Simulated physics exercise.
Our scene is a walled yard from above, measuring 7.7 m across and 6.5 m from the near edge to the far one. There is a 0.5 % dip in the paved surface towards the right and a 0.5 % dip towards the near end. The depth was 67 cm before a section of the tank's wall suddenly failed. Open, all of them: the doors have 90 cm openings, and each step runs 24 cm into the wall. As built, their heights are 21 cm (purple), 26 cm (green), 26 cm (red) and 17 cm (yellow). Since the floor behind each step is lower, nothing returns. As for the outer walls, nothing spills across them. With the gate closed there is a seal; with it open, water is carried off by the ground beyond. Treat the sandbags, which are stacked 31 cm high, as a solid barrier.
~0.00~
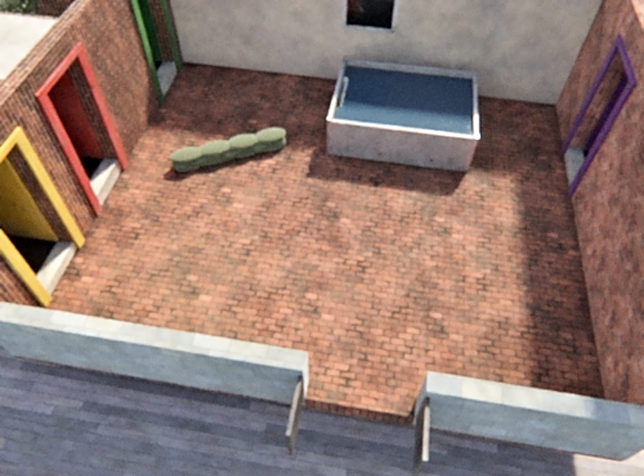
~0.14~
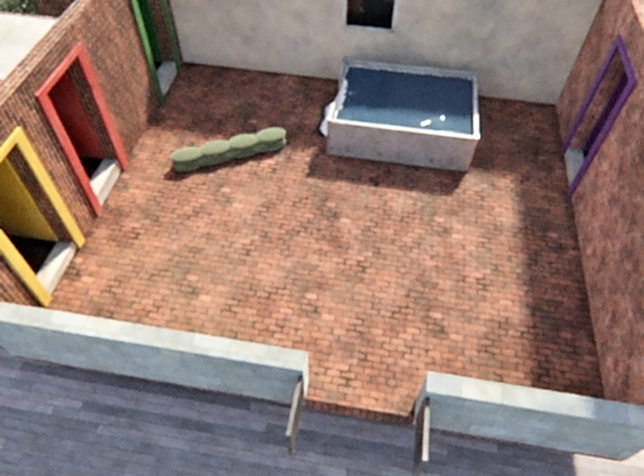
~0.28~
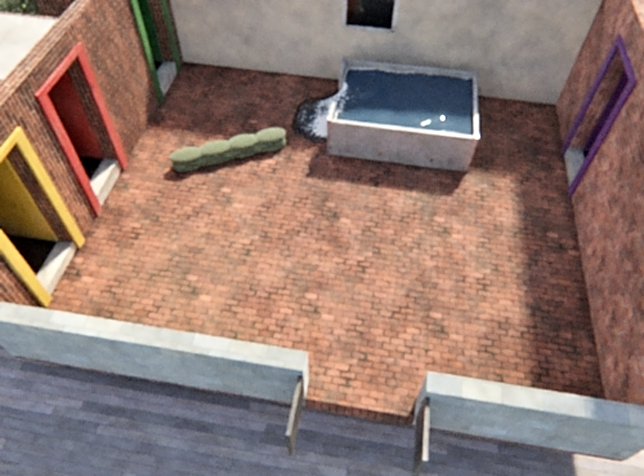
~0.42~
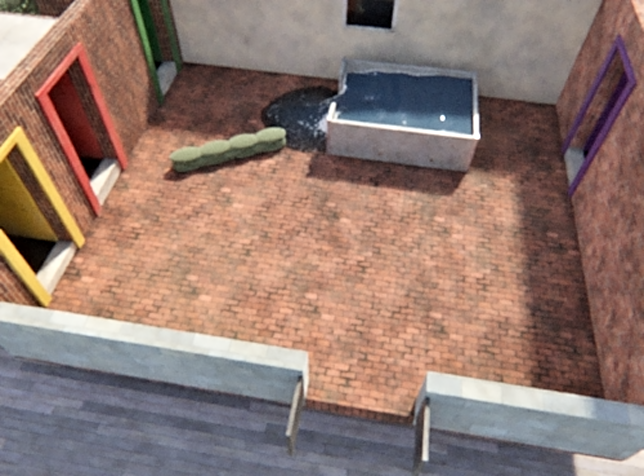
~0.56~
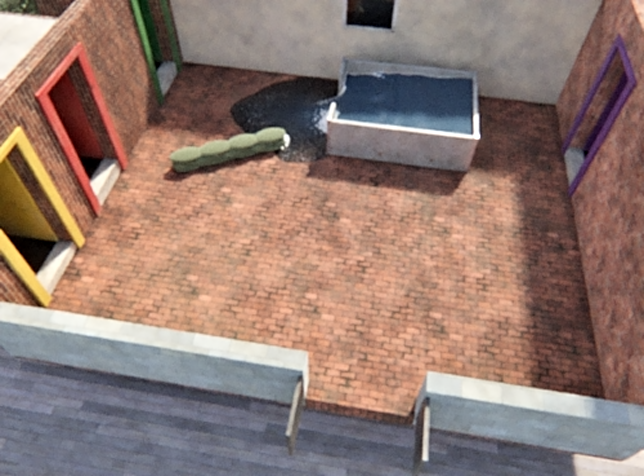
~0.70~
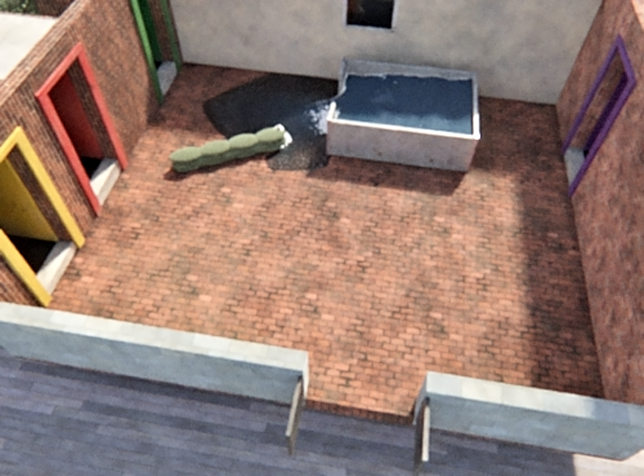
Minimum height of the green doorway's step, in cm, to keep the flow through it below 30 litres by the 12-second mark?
Roughly 23 cm.
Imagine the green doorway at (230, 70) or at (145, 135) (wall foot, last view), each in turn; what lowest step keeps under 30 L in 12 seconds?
In turn: About 15 cm, about 18 cm.
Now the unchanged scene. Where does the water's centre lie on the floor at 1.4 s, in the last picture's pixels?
The centre of all the water is around (360, 125).
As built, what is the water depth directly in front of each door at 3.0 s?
In cm: Purple 0, green 27, red 10, yellow 2.
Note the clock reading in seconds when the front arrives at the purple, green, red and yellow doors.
Purple at 9.5 seconds, green at 1.0 seconds, red at 1.8 seconds, yellow at 2.6 seconds.
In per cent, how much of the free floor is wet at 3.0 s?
The wet part is about 30 per cent.
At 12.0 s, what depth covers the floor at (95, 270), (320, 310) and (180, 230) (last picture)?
Depths of roughly 4 cm, 4 cm and 2 cm, in that order.
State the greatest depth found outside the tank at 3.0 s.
Max depth: About 31 cm.
After 1.4 s water covers 20 % of the floor, deepest (32 cm) near (325, 118); 20 cm at the green door, 0 litres in over its 26 cm step.
After 3.0 s water covers 30 % of the floor, deepest (31 cm) near (221, 77); 27 cm at the green door, 10 litres in over its 26 cm step.
After 12.0 s water covers 90 % of the floor, deepest (11 cm) near (271, 137); 10 cm at the green door, 13 litres in over its 26 cm step.
At the green door as built, the water arrived by 1.1 s and peaked near 33 cm at 2.2 s.
Run again over the same 12 s with other heights there, 46 litres in over 20.5 cm, 7 litres over 28 cm. The limit of 30 litres is kept from about 23 cm up.
